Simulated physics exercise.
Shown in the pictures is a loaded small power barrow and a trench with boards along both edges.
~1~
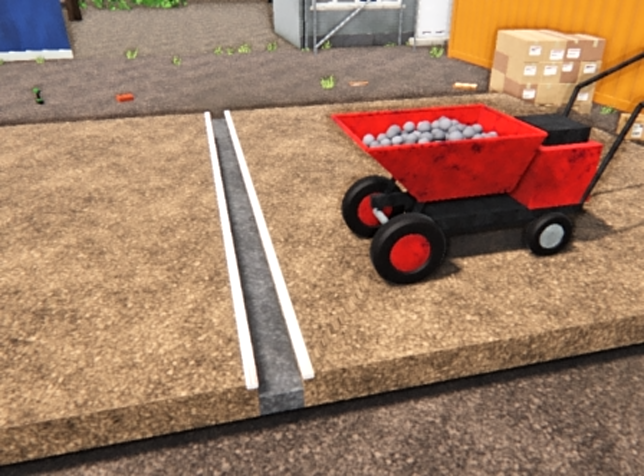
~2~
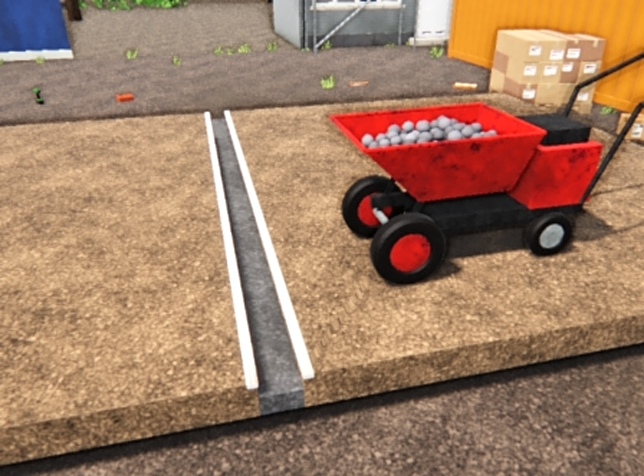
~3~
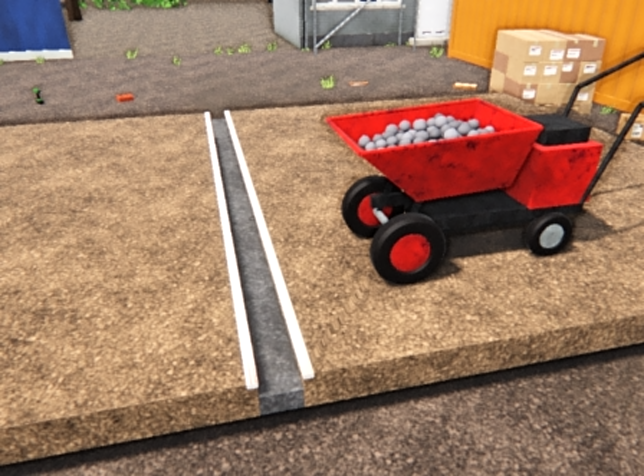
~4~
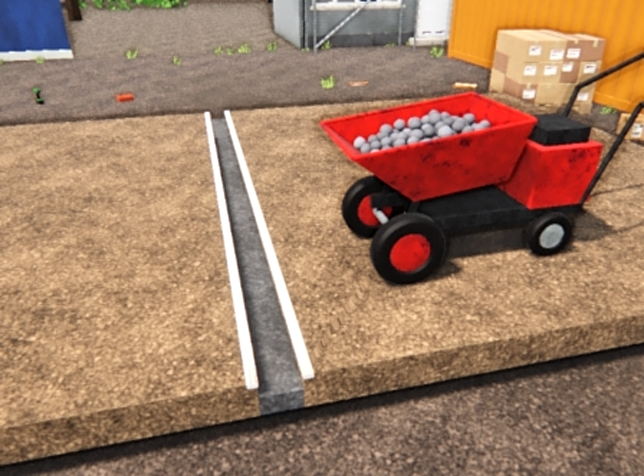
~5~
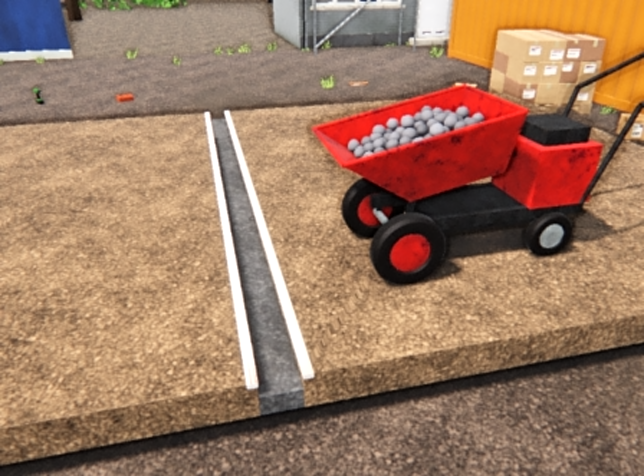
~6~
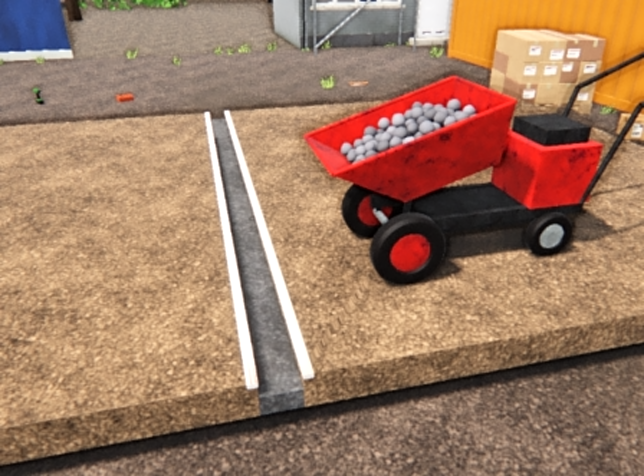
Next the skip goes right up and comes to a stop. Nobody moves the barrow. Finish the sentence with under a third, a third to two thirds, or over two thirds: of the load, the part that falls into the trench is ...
The part that falls into the trench is a third to two thirds.
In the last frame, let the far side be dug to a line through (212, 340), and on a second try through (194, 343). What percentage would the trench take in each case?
The first try gives 70 percent, then the second gives 80 percent.
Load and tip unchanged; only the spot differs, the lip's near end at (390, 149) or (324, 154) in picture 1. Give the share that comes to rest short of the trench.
About 20 percent at the first place and about 0 percent at the second.
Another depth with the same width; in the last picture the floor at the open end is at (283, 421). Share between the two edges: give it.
Estimate: Approx. 70 per cent.
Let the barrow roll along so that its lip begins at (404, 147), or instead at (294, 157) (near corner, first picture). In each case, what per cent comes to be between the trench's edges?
You'd get around 40 in a hundred, then 0 in a hundred.
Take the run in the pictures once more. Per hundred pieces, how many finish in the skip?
I reckon some 20 percent.
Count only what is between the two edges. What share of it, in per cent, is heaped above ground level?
Close to 45 percent.
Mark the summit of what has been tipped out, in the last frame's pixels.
The topmost point rests at roughly pixel (248, 256) in the last view.
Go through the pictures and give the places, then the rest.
The first picture shows lip of the skip (368, 151), level; top of the load (440, 140), round cobbles; first edge of the trench (294, 327); far edge (244, 335), the trench under half as wide as the skip, and shallow for its width.
The second picture shows lip of the skip (366, 151), level; top of the load (452, 140).
The third picture shows lip of the skip (361, 154), tipped barely; top of the load (449, 138).
The fourth picture shows lip of the skip (353, 159), tipped a little; top of the load (448, 124).
The fifth picture shows lip of the skip (344, 166), tipped a little; top of the load (449, 130).
The sixth picture shows lip of the skip (334, 175), tipped clearly; top of the load (440, 125); first edge of the trench (294, 327); far edge (244, 335).
Just after the last frame, skip tipped steeply; every one in the skip.
A moment on, skip tipped right over; roughly half in the skip; just a few short of the trench; roughly a third in or heaped over the trench; about a tenth beyond it; just a few falling.
Further on, skip tipped right over; roughly a quarter in the skip; about a tenth short of the trench; roughly half in or heaped over the trench; roughly a third beyond it.
When it is over, skip tipped right over; roughly a quarter in the skip; about a tenth short of the trench; roughly half in or heaped over the trench; roughly a third beyond it.
